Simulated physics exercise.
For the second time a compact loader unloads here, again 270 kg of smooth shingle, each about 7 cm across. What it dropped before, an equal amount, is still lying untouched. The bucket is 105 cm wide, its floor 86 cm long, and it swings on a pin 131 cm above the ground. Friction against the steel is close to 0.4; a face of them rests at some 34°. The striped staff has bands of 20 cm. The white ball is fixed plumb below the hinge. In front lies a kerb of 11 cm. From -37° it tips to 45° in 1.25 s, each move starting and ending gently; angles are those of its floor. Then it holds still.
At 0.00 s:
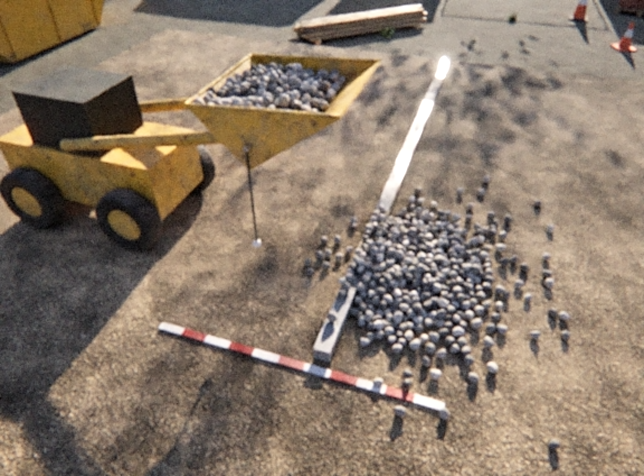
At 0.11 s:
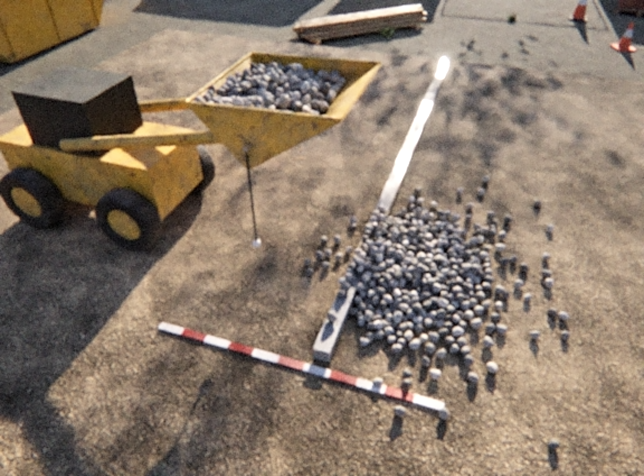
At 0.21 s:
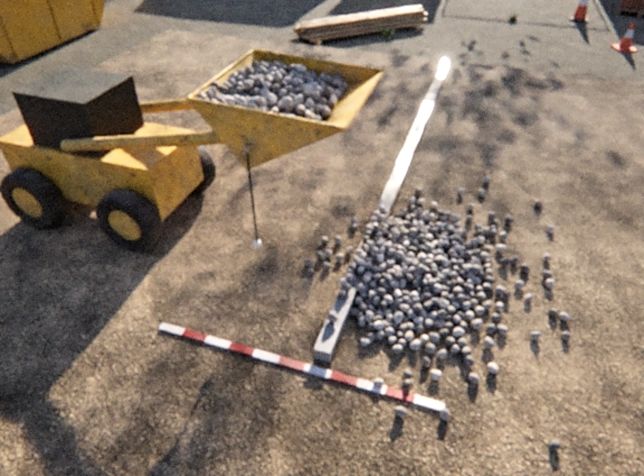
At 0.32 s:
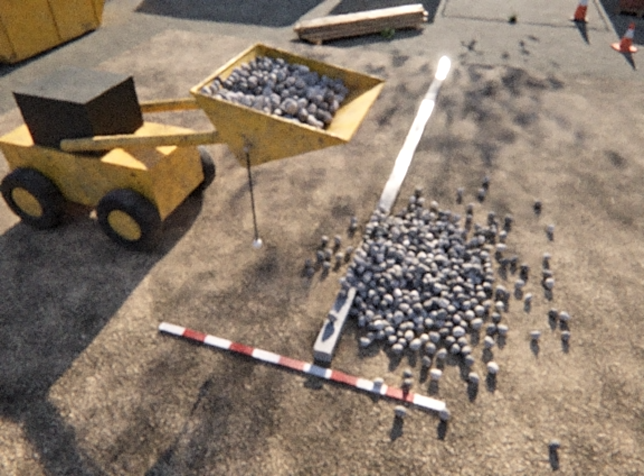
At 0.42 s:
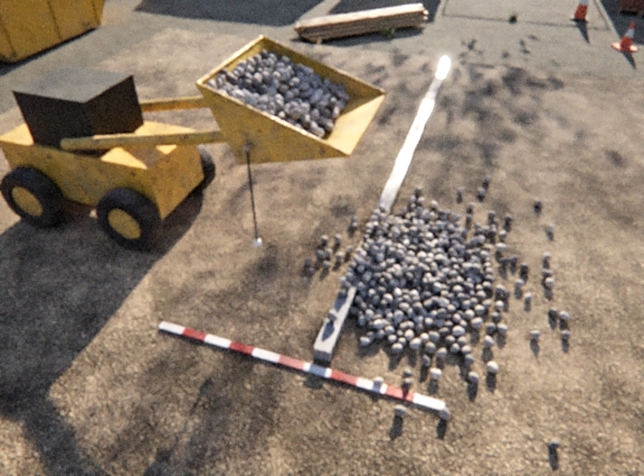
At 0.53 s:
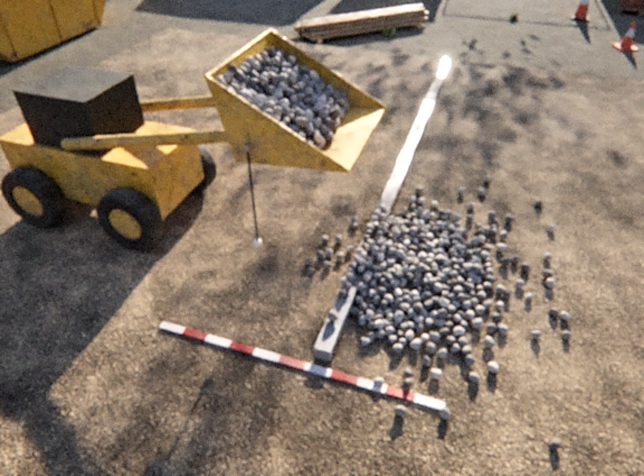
The video shows a yellow loader holding a bucket of grey rounded stones beside a scattered heap of similar stones and a red-and-white staff, as the bucket tilts steadily forward to the right and the stones shift inside it.
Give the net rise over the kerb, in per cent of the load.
About 57 per cent.
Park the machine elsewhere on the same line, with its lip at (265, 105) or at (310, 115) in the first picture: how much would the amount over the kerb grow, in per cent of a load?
About 0 and 25 per cent.
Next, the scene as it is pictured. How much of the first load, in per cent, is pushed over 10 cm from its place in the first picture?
About 15 per cent.
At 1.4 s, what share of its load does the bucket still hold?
It holds some 30 per cent.
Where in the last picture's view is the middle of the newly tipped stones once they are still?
Around (378, 253).
After 0.9 s the floor is at 32°; in per cent of one load, 98 in the bucket, 8 on this side of the kerb, 93 over the kerb; the foremost stones are at (575, 324).
After 1.4 s the floor is at 45°; in per cent of one load, 32 in the bucket, 60 on this side of the kerb, 107 over the kerb; the foremost stones are at (575, 324).
After 1.7 s the floor is at 45°; in per cent of one load, 0 in the bucket, 57 on this side of the kerb, 143 over the kerb; the foremost stones are at (575, 324).
After 4.2 s the floor is at 45°; in per cent of one load, 0 in the bucket, 50 on this side of the kerb, 150 over the kerb; the foremost stones are at (575, 324). Net gain over the kerb, 57.
